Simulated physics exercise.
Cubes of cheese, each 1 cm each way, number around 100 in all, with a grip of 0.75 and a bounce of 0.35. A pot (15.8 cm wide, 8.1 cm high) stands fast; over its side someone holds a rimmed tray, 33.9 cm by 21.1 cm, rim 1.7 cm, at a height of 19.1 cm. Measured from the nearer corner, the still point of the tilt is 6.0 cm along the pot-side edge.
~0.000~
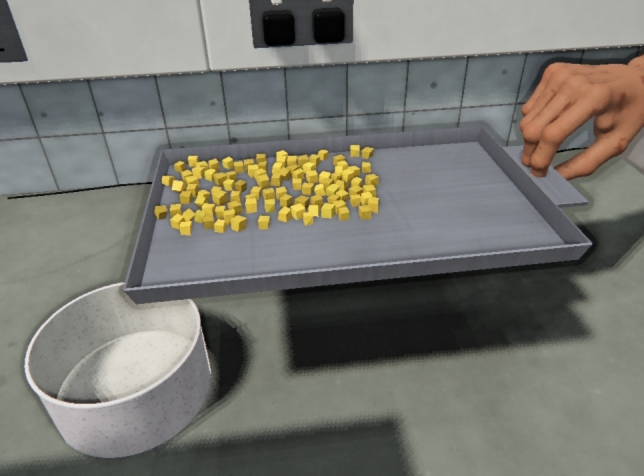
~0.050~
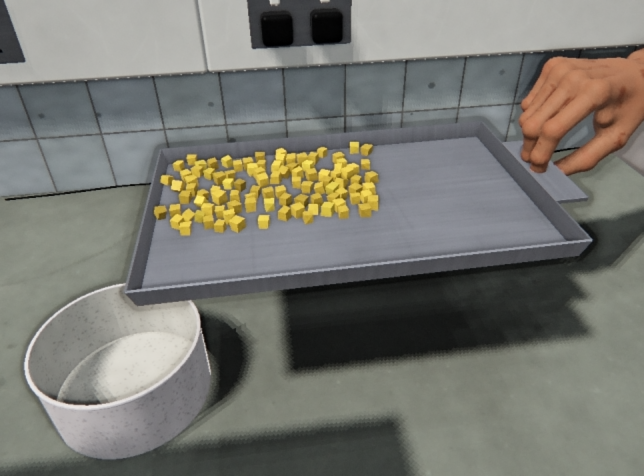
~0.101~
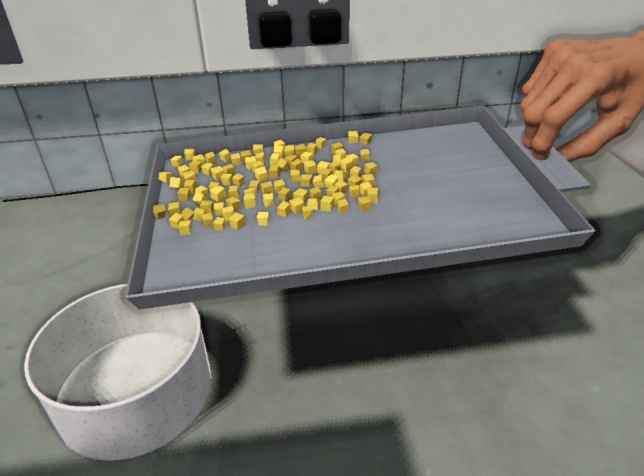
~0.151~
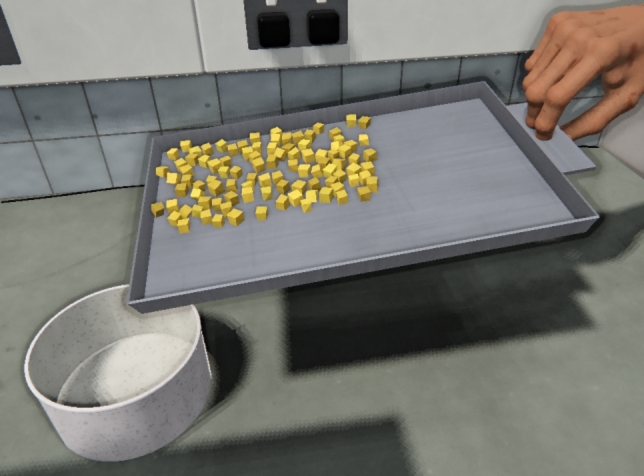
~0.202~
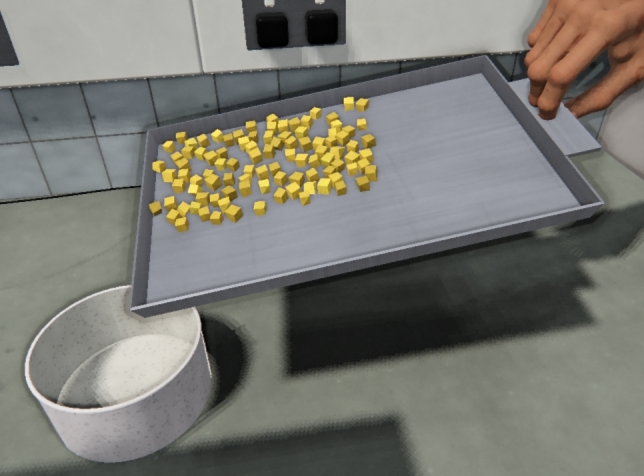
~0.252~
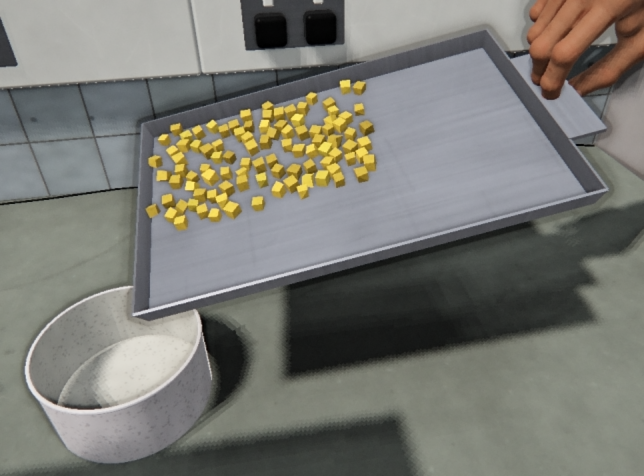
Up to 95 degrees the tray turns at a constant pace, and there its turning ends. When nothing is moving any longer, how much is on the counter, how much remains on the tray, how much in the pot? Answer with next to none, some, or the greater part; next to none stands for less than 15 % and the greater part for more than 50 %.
Counter: The greater part; tray: Next to none; pot: Next to none.
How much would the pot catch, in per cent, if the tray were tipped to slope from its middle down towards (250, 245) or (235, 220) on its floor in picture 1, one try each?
First try: About 40 percent; second try: About 65 percent.
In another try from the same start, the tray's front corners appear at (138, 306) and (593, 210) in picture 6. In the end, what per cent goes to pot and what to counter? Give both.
Pot 0 % / counter 100 %.
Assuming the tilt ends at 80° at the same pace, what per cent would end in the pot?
About 5 in a hundred would end up in the pot.
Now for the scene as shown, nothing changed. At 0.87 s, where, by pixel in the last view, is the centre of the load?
Approximately (158, 394) in the last view.
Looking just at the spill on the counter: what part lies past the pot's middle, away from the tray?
I'd put it at close to 40 per cent.
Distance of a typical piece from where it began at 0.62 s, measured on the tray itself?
Displacement on the tray: Roughly 7 cm.
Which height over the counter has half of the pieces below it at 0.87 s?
Median height: Approx. 12 cm.
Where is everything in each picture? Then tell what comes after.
The first picture shows tray tilt 0 degrees, front corners at (131, 286) and (584, 241); middle of the pieces at (281, 194); pot at (116, 336).
The second picture shows tray tilt 1 degrees, front corners at (131, 288) and (584, 237); middle of the pieces at (281, 192).
The third picture shows tray tilt 4 degrees, front corners at (132, 292) and (587, 228), lowest corner left front; middle of the pieces at (280, 187).
The fourth picture shows tray tilt 9 degrees, front corners at (134, 298) and (591, 214), lowest corner left front; middle of the pieces at (278, 178).
The fifth picture shows tray tilt 14 degrees, front corners at (136, 304) and (595, 200), lowest corner left front; middle of the pieces at (275, 170).
The sixth picture shows tray tilt 19 degrees, front corners at (138, 309) and (600, 187), lowest corner left front; middle of the pieces at (272, 162); pot at (117, 341). Its pace works out near 100 degrees a second.
After 0.62 s, tilt 56 degrees; the tray holds 100 %, the pot 0 %.
Then, at 0.87 s, tilt 80 degrees; the tray holds 40 %, the pot 0 %.
After 1.23 s, tilt 95 degrees; the tray holds 5 %, the pot 5 %.
At rest (2.4 s), counter 95 %, tray 0 %, pot 5 %.
